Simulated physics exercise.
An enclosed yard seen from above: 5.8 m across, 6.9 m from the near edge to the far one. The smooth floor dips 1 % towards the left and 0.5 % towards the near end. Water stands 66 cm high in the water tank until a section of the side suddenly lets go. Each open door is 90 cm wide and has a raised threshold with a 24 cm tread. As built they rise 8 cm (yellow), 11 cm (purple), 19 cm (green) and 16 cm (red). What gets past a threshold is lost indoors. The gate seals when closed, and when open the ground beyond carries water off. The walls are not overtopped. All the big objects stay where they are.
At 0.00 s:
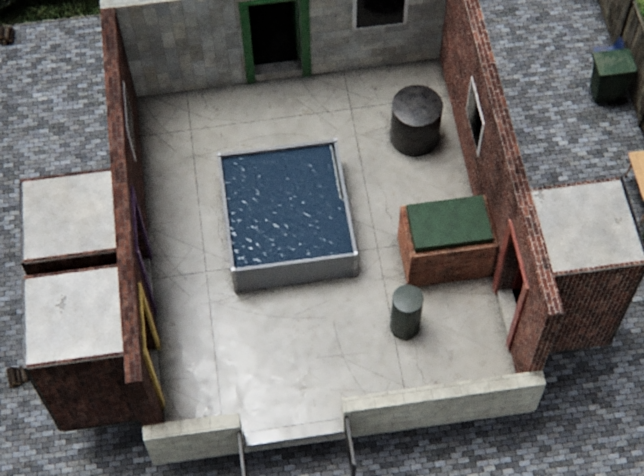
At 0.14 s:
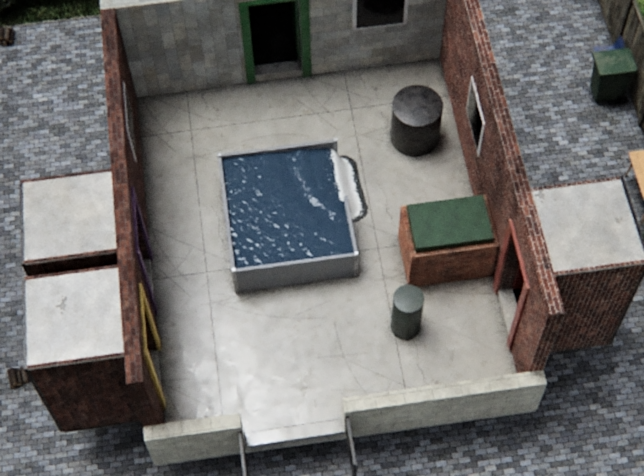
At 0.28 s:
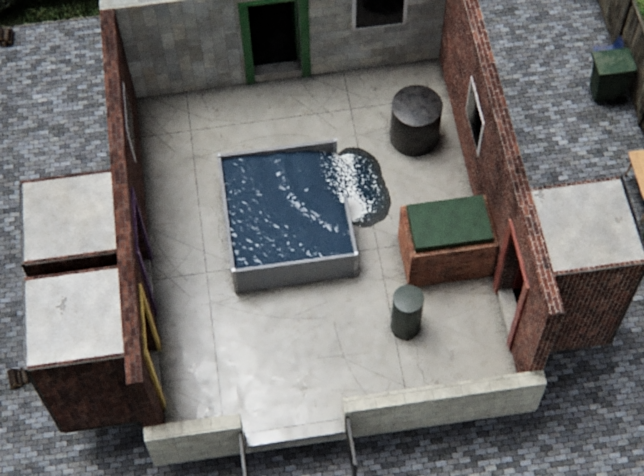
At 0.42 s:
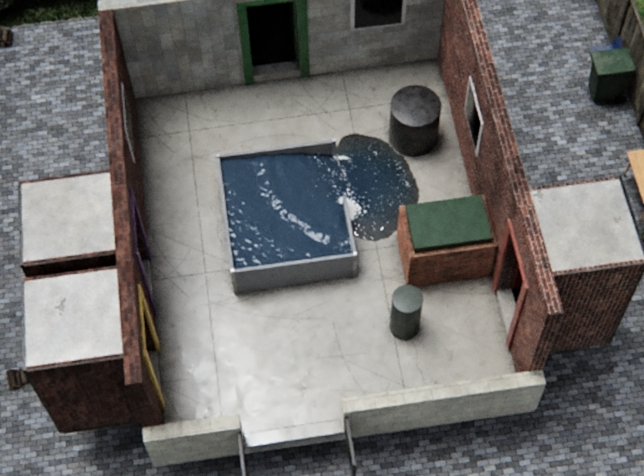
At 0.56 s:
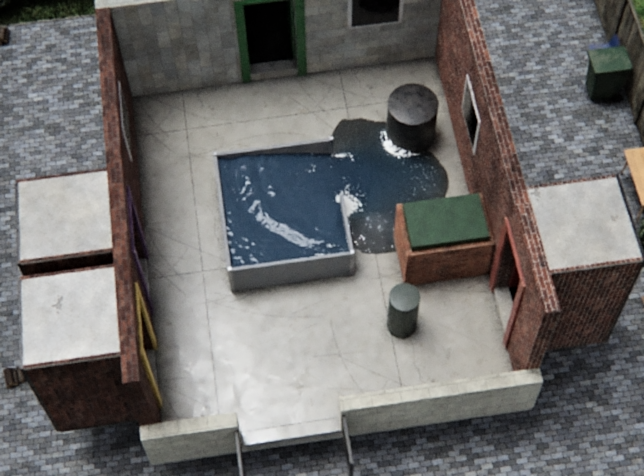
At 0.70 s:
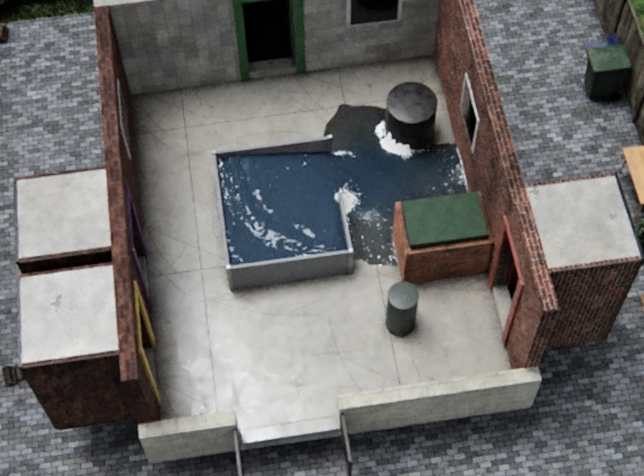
Water burst out of the right side of a square tank in a walled yard, spread across the pale floor, and washed around a dark round drum and up to a green-topped brick box.
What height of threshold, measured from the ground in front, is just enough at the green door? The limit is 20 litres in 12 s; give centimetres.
About 7 cm.
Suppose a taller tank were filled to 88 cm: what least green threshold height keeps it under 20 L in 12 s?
About 10.5 cm.
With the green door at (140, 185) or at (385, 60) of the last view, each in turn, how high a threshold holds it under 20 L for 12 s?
About 12.0 and 20 cm.
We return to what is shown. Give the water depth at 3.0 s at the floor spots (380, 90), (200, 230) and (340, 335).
Roughly 16, 0 and 0 cm, in turn.
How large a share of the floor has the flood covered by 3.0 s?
Near 35 per cent is wet.
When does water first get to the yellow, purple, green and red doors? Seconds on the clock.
Yellow 7.0 s, purple 6.0 s, green 2.2 s, red 1.6 s.
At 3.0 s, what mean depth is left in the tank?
About 33 cm.
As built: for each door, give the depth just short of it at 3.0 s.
In cm: Yellow 0, purple 0, green 5, red 3.
After 1.4 s water covers 20 % of the floor, deepest (42 cm) near (462, 175); it has not reached the green door.
After 3.0 s water covers 35 % of the floor, deepest (38 cm) near (463, 219); 5 cm at the green door, 0 litres in over its 19 cm threshold.
After 12.0 s water covers 95 % of the floor, deepest (17 cm) near (162, 440); 6 cm at the green door, 0 litres in over its 19 cm threshold.
At the green door as built, the water arrived by 2.3 s and peaked near 12 cm at 5.6 s.
With a threshold of 6.5 cm, 25 litres would have come in within the 12 s; with 7.5 cm, 16 litres. So under 20 litres takes about 7 cm.
